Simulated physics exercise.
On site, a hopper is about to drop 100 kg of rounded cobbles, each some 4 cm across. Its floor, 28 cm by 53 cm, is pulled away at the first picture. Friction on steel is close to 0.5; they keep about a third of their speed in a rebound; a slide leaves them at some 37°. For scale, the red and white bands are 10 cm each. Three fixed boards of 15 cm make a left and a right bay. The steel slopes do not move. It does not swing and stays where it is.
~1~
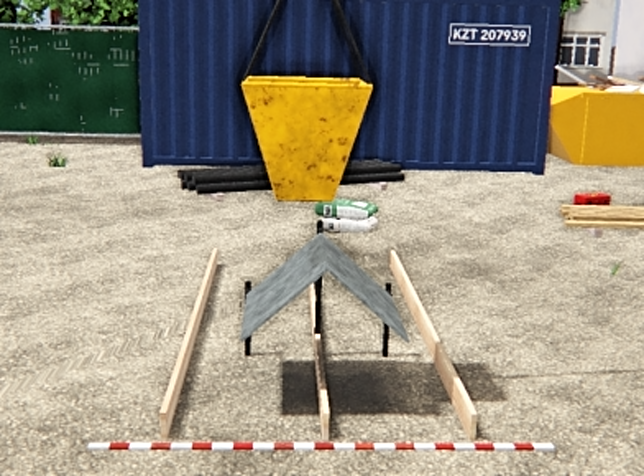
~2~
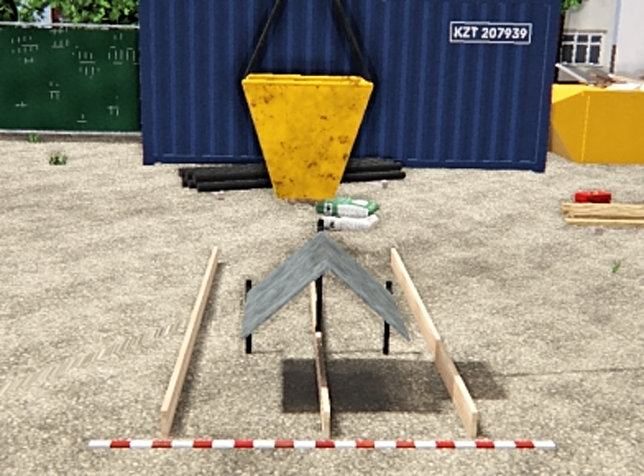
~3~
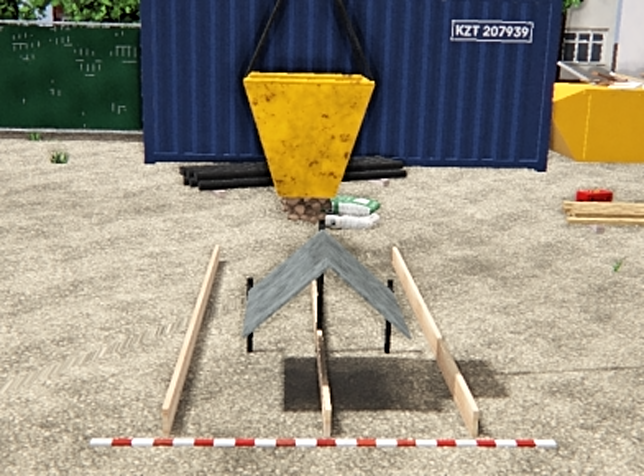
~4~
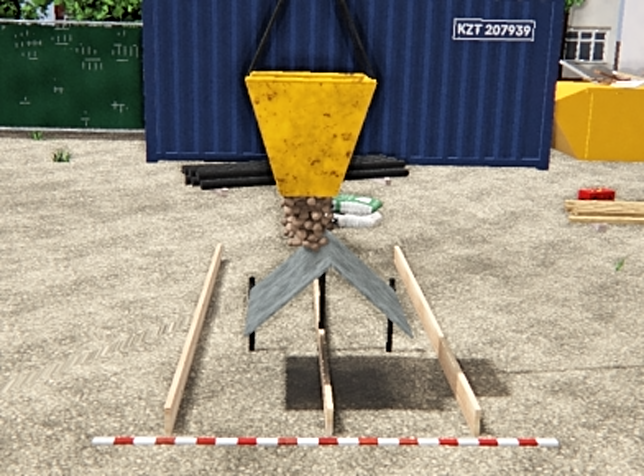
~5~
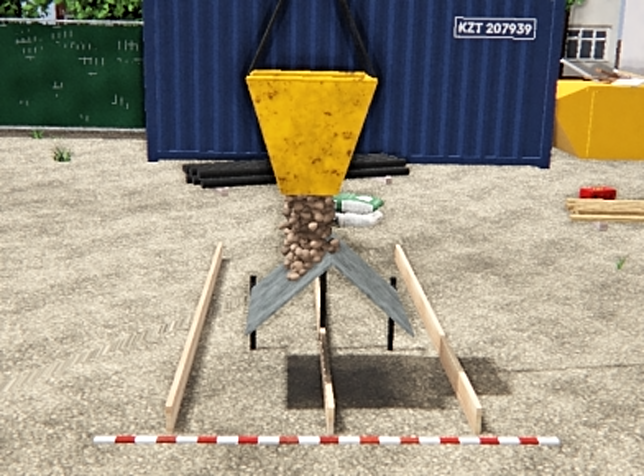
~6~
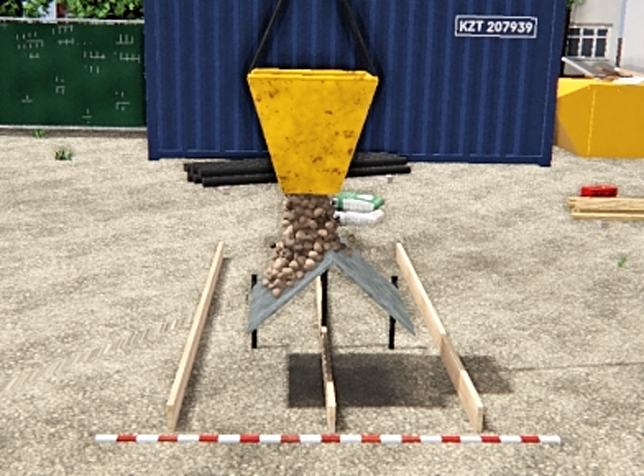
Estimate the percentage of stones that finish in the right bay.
Some 6 per cent of it.
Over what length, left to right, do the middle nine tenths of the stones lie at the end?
About 180 cm.
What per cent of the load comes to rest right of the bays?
Near 0 in a hundred.
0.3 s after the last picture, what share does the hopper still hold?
Roughly 0 per cent is still inside.
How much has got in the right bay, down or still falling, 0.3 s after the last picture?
Some 0 per cent.
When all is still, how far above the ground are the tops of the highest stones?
Some 20 cm high.
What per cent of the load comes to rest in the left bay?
Some 75 per cent of the load.
Then, 0.3 s after the last picture, 0 % in the hopper, 44 % on the steel, 2 % falling or lying left of the bays, 52 % falling or lying in the left bay, 2 % falling or lying in the right bay; the stones farthest right are at (418, 319).
Then, 0.8 s after the last picture, 0 % in the hopper, 1 % on the steel, 15 % falling or lying left of the bays, 78 % falling or lying in the left bay, 6 % falling or lying in the right bay; the stones farthest right are at (453, 378).
Then, 1.4 s after the last picture, 0 % in the hopper, 17 % falling or lying left of the bays, 77 % falling or lying in the left bay, 6 % falling or lying in the right bay; the stones farthest right are at (455, 380).
Then, 2.2 s after the last picture, 0 % in the hopper, 17 % falling or lying left of the bays, 77 % falling or lying in the left bay, 6 % falling or lying in the right bay; the stones farthest right are at (453, 380).
Then, 4.2 s after the last picture, 0 % in the hopper, 17 % left of the bays, 77 % in the left bay, 6 % in the right bay; the stones farthest right are at (453, 380).
